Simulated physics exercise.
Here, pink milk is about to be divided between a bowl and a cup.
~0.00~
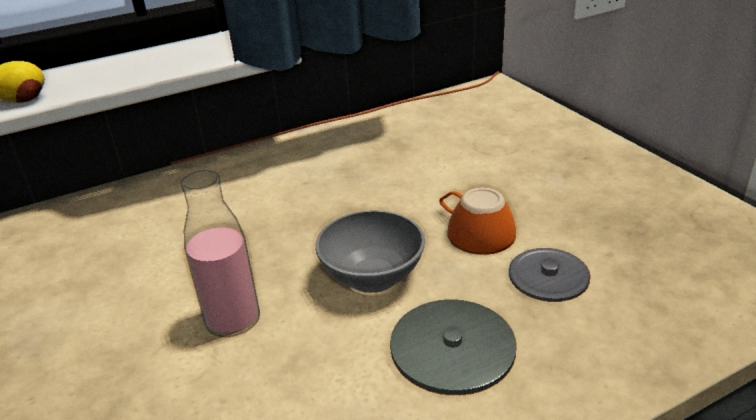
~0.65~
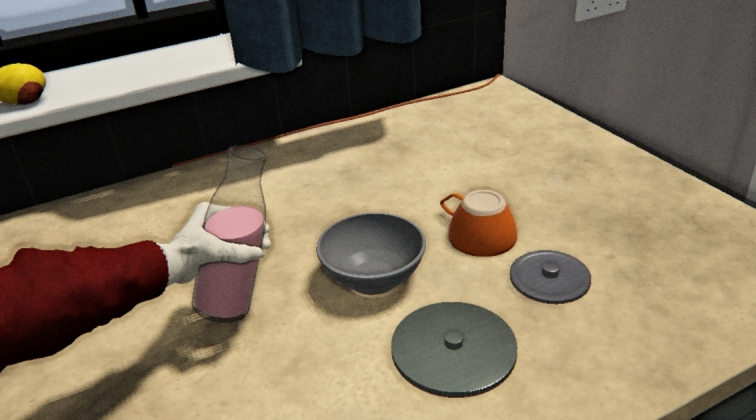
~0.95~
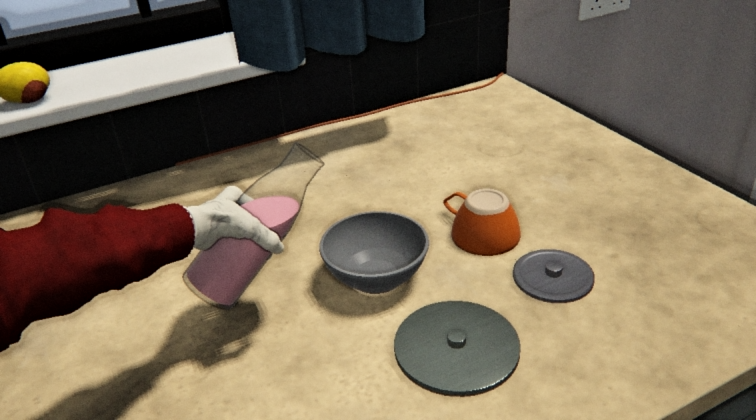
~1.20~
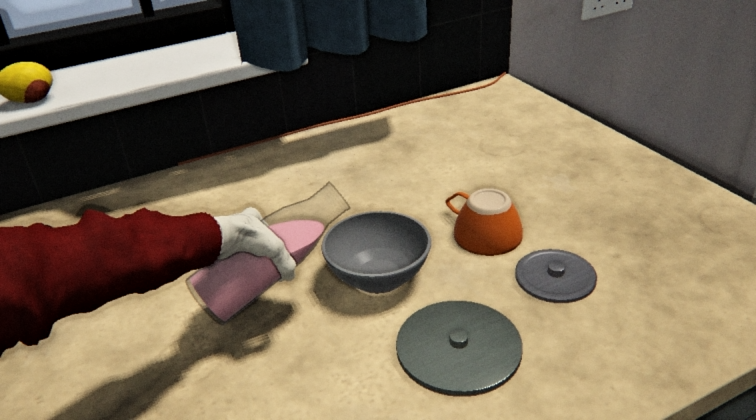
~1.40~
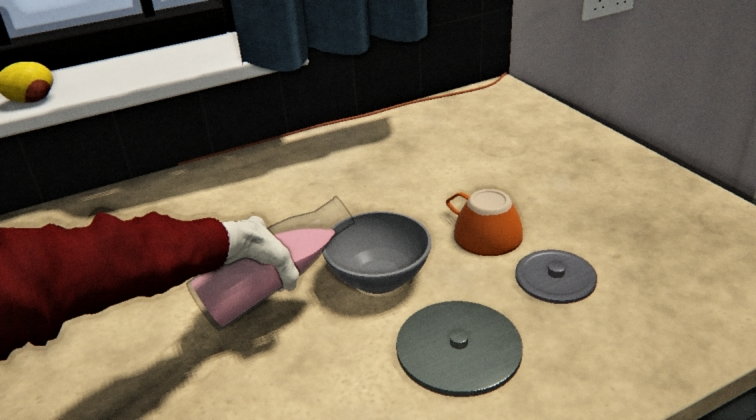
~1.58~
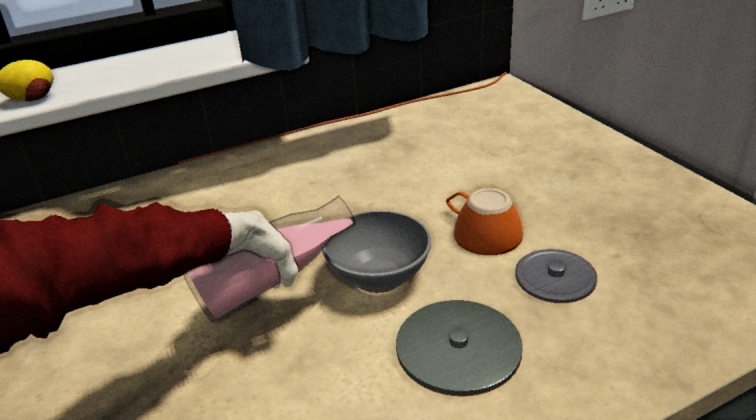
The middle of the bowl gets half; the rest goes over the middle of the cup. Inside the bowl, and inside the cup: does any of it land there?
The bowl has it inside. The cup has none inside.
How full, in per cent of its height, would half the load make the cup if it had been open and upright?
Around 75 %.
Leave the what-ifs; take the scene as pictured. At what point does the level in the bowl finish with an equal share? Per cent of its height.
Near 50 in a hundred.
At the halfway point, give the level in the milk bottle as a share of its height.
Roughly 30 in a hundred.
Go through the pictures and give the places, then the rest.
In the first picture, nothing is moving yet; milk bottle (217, 251) about half full; bowl (372, 260) open; cup (482, 218) upside down.
In the second picture, the milk bottle is picked up; milk bottle about half full, surface at (236, 223); bowl (372, 263) open.
In the third picture, tilting; milk bottle (260, 220) tipped 45° with all of its load; cup (486, 219) upside down.
In the fourth picture, no stream yet; milk bottle (275, 246) tipped 65° with all of its load; bowl (378, 261) open.
In the fifth picture, still nothing leaves it; milk bottle (278, 256) tipped 70° with all of its load; cup (489, 220) upside down.
In the sixth picture, on the point of pouring; milk bottle (276, 251) tipped 75° with all of its load; bowl (378, 260) open; cup (489, 219) upside down.
By 2.3 s, the pink milk goes into the bowl.
By 3.2 s, it runs off the upturned base of the cup.
By 4.6 s, the bowl has its share inside; the cup is empty, in a puddle.
